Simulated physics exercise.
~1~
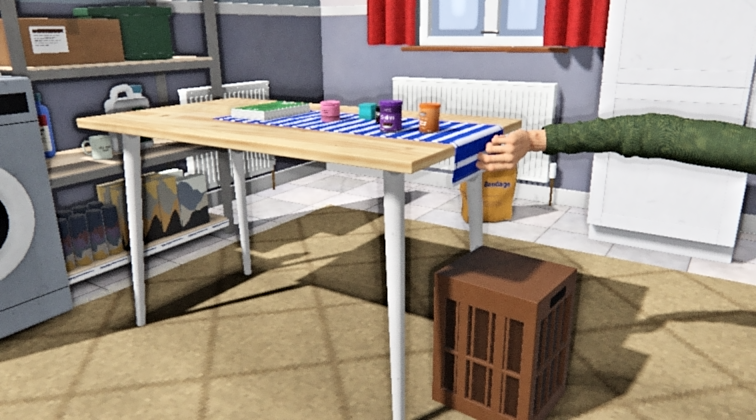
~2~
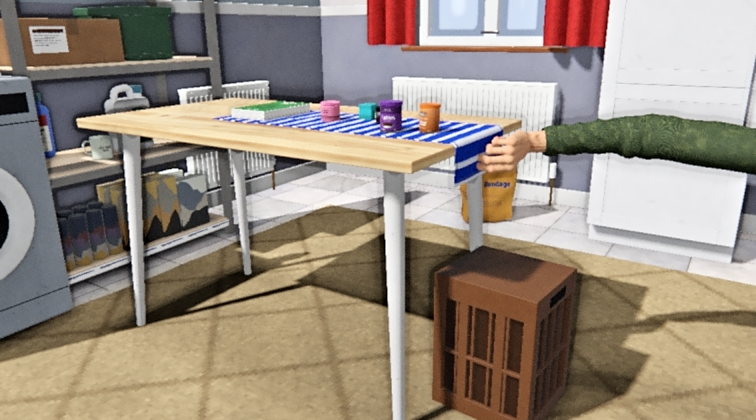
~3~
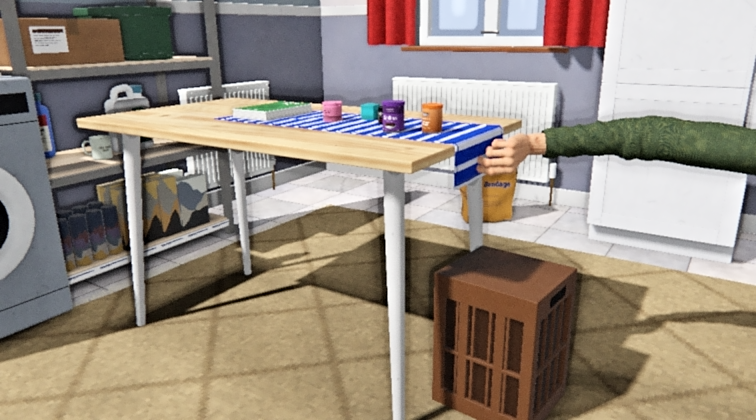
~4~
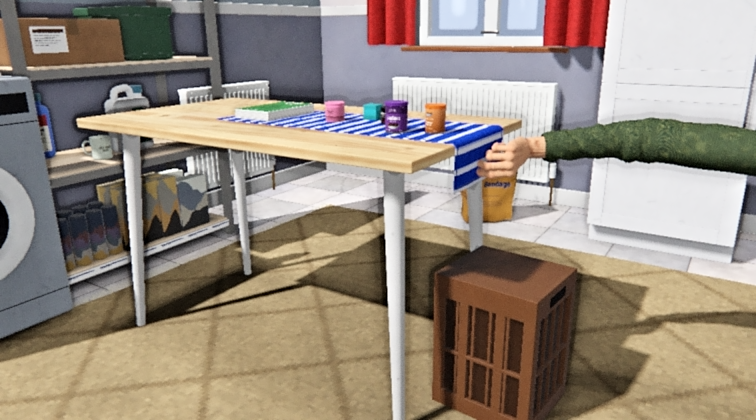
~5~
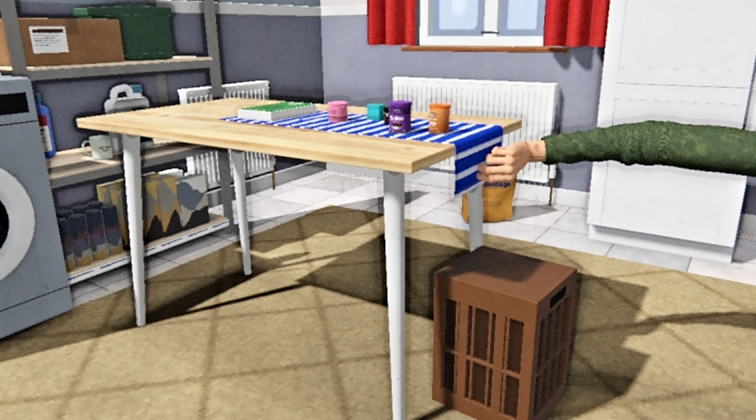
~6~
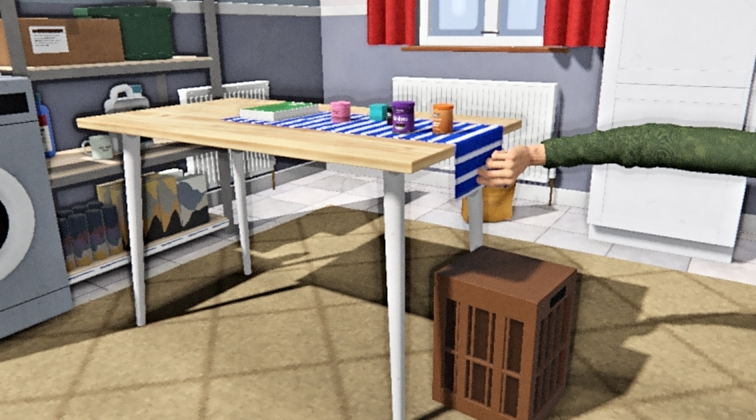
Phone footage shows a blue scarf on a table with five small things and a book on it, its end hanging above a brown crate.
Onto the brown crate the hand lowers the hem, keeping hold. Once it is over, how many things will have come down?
By then two will have come down.
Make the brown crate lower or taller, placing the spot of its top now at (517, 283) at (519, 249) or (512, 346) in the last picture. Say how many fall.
We'd get 1 in the first case and 4 in the second.
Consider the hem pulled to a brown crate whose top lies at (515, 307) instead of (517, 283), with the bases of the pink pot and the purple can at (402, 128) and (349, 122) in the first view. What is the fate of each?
In the end the pink pot is no longer on top and the purple can is still on top.
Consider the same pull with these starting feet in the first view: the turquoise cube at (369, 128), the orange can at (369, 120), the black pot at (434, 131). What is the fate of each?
So the turquoise cube stays aboard, the orange can stays aboard, and the black pot leaves the top.
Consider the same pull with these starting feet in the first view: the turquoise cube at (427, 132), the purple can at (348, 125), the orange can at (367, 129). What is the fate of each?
So, the turquoise cube ends up down, the purple can makes it through, the orange can makes it through.
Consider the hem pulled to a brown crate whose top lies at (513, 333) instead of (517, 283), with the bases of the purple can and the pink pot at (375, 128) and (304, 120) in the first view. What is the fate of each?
As for the purple can, it leaves the top; as for the pink pot, it stays in place.
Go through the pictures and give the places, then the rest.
Hem (453, 187); orange can (430, 104); purple can (391, 101); black pot (384, 107); turquoise cube (368, 104); pink pot (330, 102); top of the crate (517, 283), in the first picture.
Hem (454, 187); orange can (430, 104), in the second picture.
Hem (454, 190); purple can (394, 101), in the third picture.
Hem (454, 194); black pot (390, 107); top of the crate (517, 283), in the fourth picture.
Hem (454, 198); turquoise cube (376, 105), in the fifth picture.
Hem (456, 202); orange can (443, 105); purple can (403, 102); black pot (396, 107); turquoise cube (379, 105); pink pot (340, 103), in the sixth picture.
A little later, hem near (478, 239); orange can gone.
Next, hem on the crate; orange can and purple can gone.
When it is over, hem on the crate; orange can and purple can gone. The answer is two.
